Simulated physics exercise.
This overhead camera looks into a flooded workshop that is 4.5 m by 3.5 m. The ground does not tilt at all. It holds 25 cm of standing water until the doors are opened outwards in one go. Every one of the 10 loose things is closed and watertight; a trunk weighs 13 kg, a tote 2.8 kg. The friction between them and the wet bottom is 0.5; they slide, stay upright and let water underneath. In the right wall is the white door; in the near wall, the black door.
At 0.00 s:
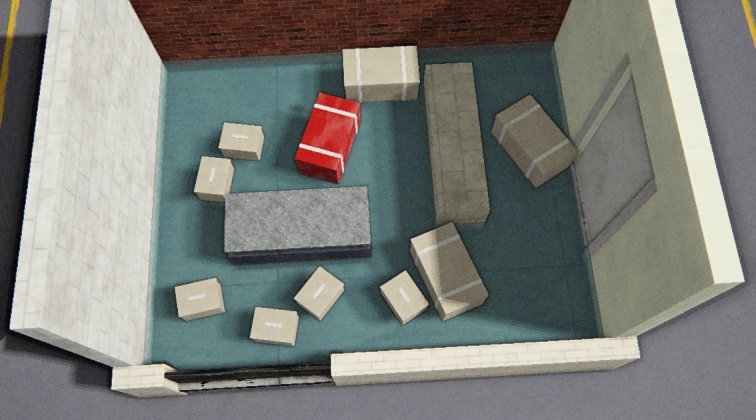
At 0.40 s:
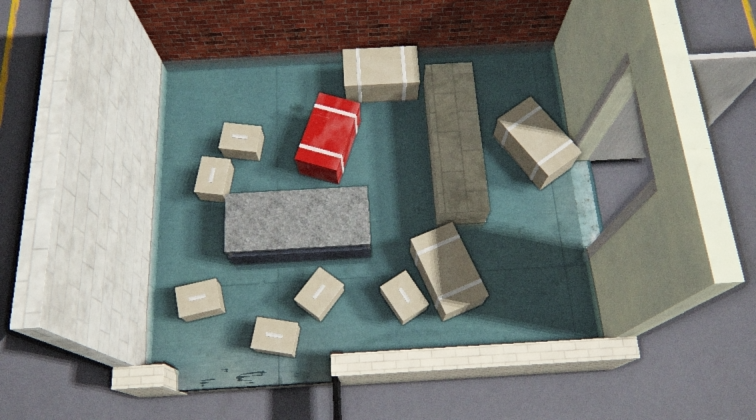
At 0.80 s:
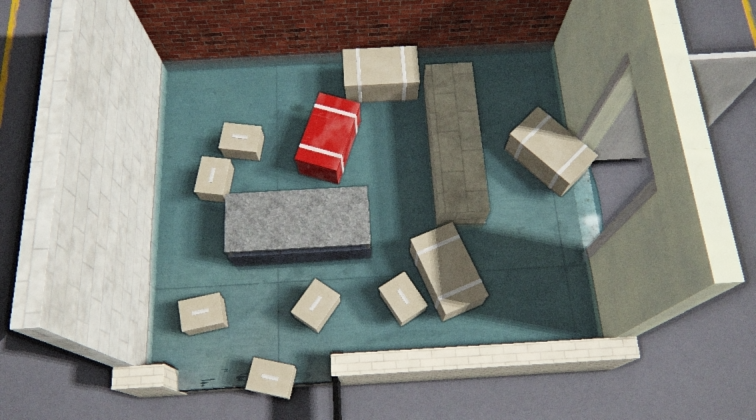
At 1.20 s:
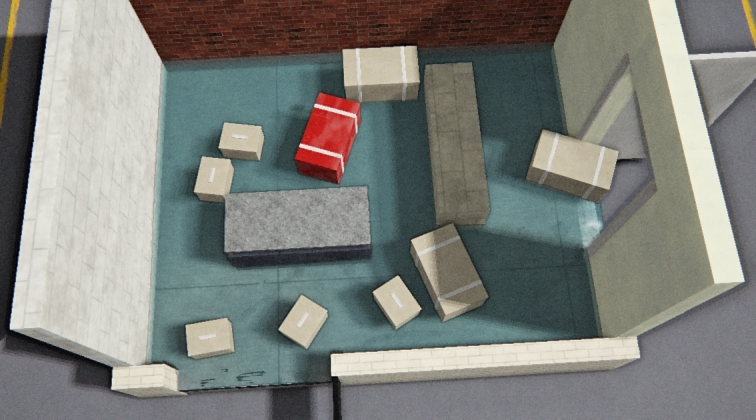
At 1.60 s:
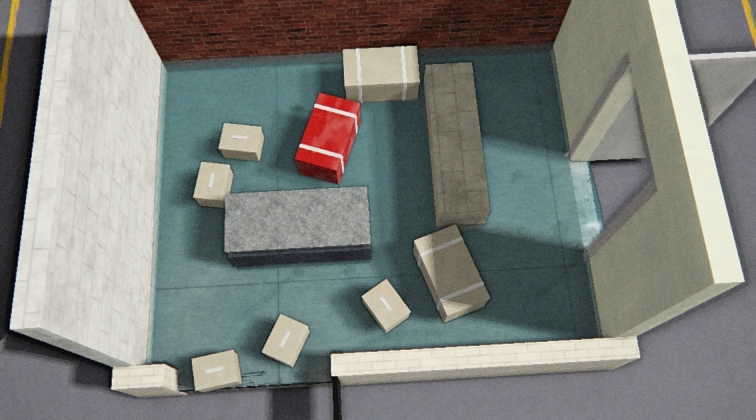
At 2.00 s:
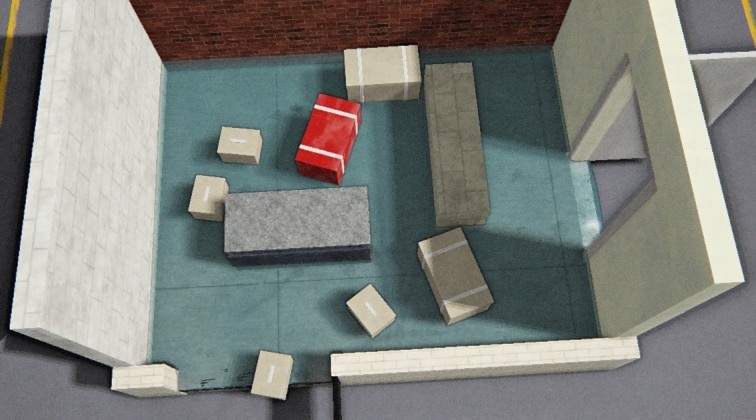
Pale boxes slide out through the open near and right doorways while the red trunk stays put.
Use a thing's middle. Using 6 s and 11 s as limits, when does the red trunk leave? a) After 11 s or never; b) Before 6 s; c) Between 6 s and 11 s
Answer: A.
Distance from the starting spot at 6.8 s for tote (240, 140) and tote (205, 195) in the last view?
In that order: 250 cm, gone out.
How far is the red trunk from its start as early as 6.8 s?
Close to 50 cm.
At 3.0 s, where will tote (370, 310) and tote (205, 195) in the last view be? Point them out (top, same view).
(319, 334) and (198, 260), roughly.
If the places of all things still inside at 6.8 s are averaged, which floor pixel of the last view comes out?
I'd put it close to (366, 220) in the last view.
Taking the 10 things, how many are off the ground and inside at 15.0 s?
I get 3.
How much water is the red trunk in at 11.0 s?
The depth there is around 9 cm.
After 3.0 s the red trunk is near (332, 141), 0.1 m from its start, afloat; 4 of 10 are out; 6 afloat.
After 6.8 s the red trunk is near (378, 148), 0.5 m from its start, afloat; 6 of 10 are out; 4 afloat.
After 11.0 s the red trunk is near (400, 153), 0.8 m from its start, afloat; 7 of 10 are out; 3 afloat.
After 15.0 s the red trunk is near (409, 219), 1.2 m from its start, afloat; 7 of 10 are out; 3 afloat.
